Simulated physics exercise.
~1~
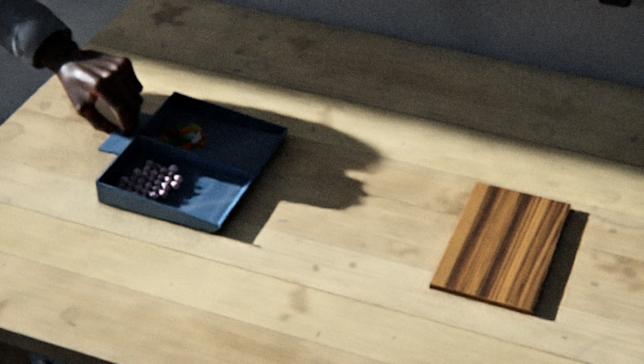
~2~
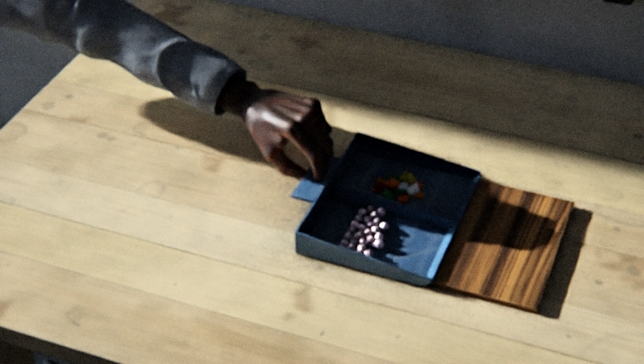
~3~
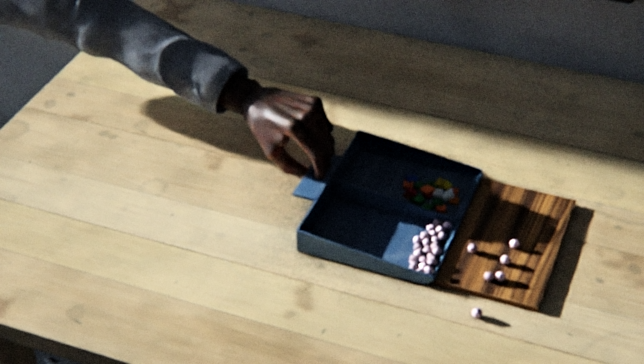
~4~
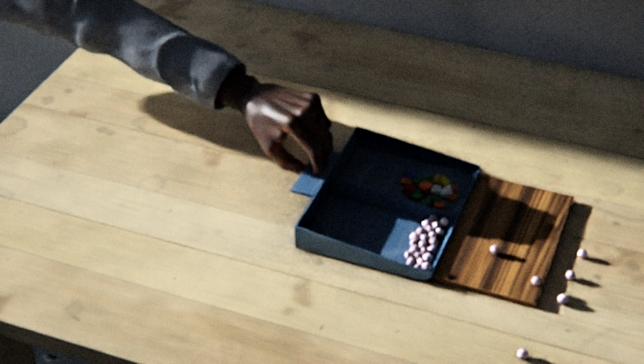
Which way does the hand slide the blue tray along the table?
The hand slides the blue tray to the right, up to the striped wooden board.
